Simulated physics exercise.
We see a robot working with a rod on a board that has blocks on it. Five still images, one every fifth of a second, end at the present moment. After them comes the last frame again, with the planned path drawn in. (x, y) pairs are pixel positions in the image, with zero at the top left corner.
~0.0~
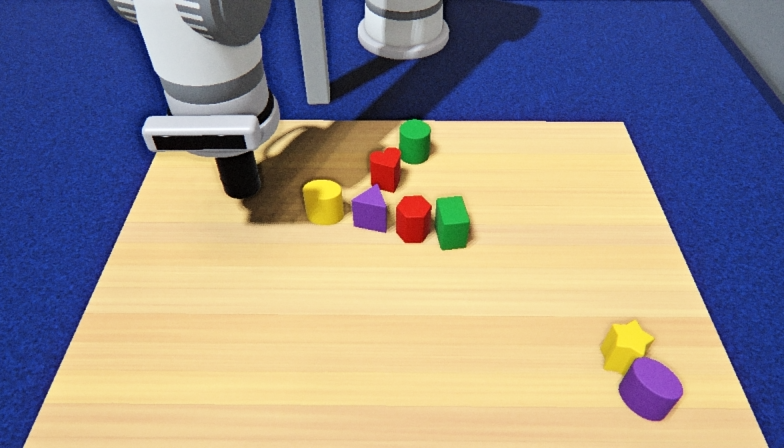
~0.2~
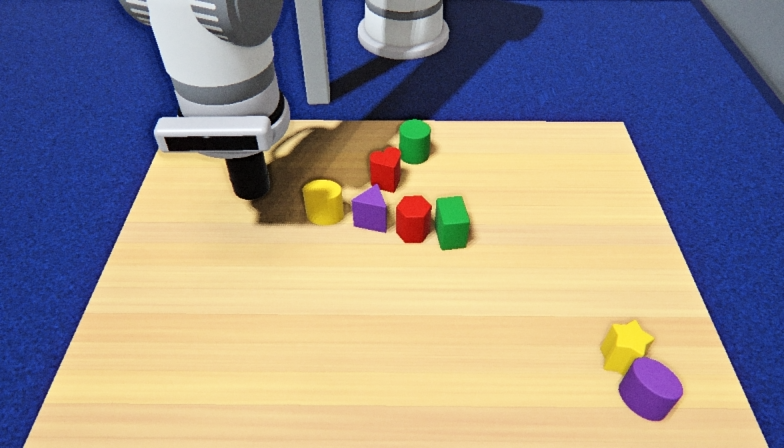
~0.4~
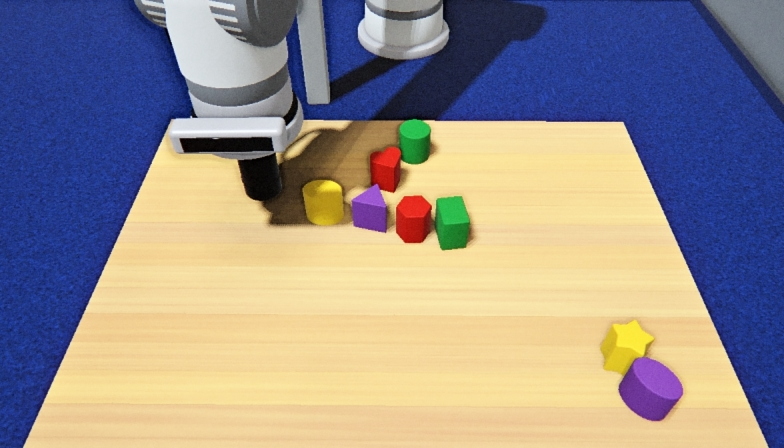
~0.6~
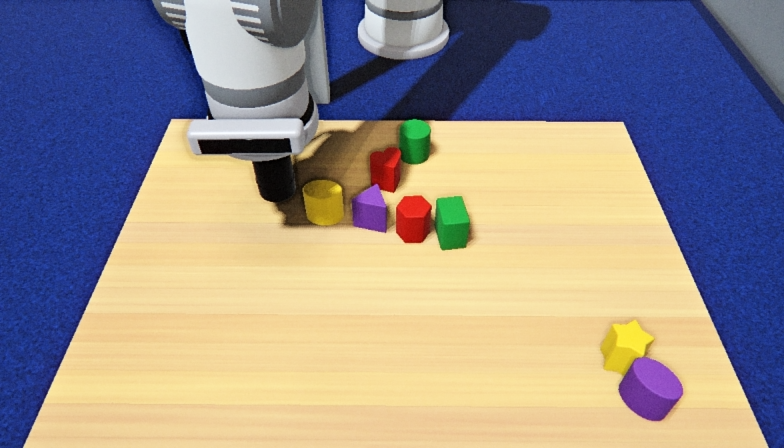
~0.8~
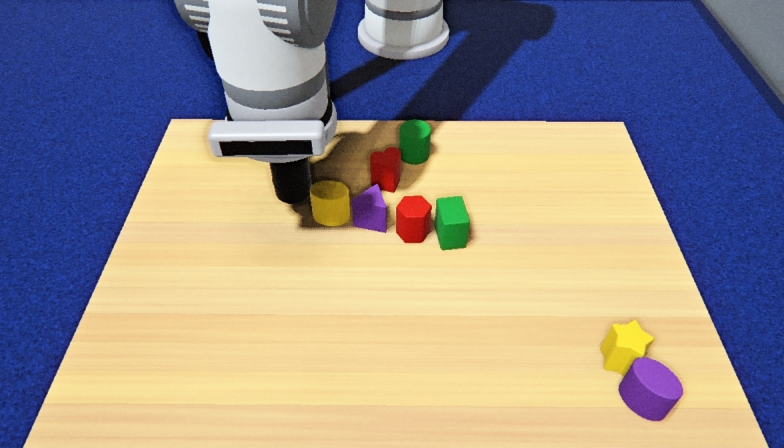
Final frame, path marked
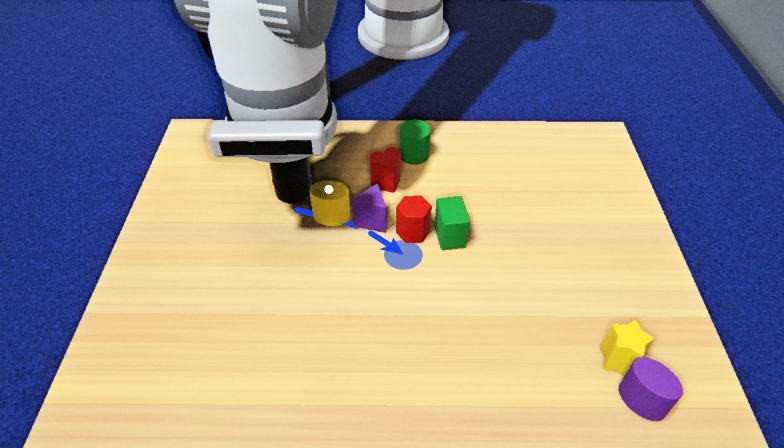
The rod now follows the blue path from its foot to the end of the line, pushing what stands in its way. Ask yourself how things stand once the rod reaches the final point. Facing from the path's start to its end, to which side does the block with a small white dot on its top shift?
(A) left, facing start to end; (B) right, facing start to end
A: Left, facing start to end.
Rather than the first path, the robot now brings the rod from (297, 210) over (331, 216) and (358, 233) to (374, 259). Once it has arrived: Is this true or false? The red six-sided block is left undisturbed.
This is false.
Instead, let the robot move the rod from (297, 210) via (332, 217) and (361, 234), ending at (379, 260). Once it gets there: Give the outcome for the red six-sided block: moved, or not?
The block in question is displaced by the end.
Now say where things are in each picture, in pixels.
Rod tip at (243, 188); block tops, yellow elliptical block at (322, 189); purple triangular piece at (372, 196); red six-sided block at (414, 205); green rectangle at (453, 209), in the first frame.
Rod at (252, 189); blocks unchanged, in the second frame.
Rod at (264, 190); blocks unchanged, in the third frame.
Rod at (278, 191); blocks unchanged, in the fourth frame.
Rod at (294, 192); yellow elliptical block at (329, 189); purple triangular piece at (372, 196); red six-sided block at (414, 205); green rectangle at (453, 209), in the fifth frame.
Path on the board, from (297, 210) through (335, 219) and (371, 233) to (403, 255); the dot is on the yellow elliptical block.
The first path, step by step. One third of the way, rod at (333, 202); yellow elliptical block at (370, 196); purple triangular piece at (398, 206); red six-sided block at (427, 212), turned 35° anticlockwise.
Two thirds of the way, rod at (371, 216); yellow elliptical block at (405, 198), turned 65° anticlockwise; purple triangular piece at (410, 219), turned 30° clockwise; red six-sided block at (439, 221), turned 65° anticlockwise; green rectangle at (464, 209), turned 20° anticlockwise.
At the end, rod at (404, 237); yellow elliptical block at (416, 202), turned 115° anticlockwise; purple triangular piece at (445, 235), turned 15° clockwise; red six-sided block at (472, 229), turned 90° anticlockwise; green rectangle at (477, 207), turned 60° anticlockwise.
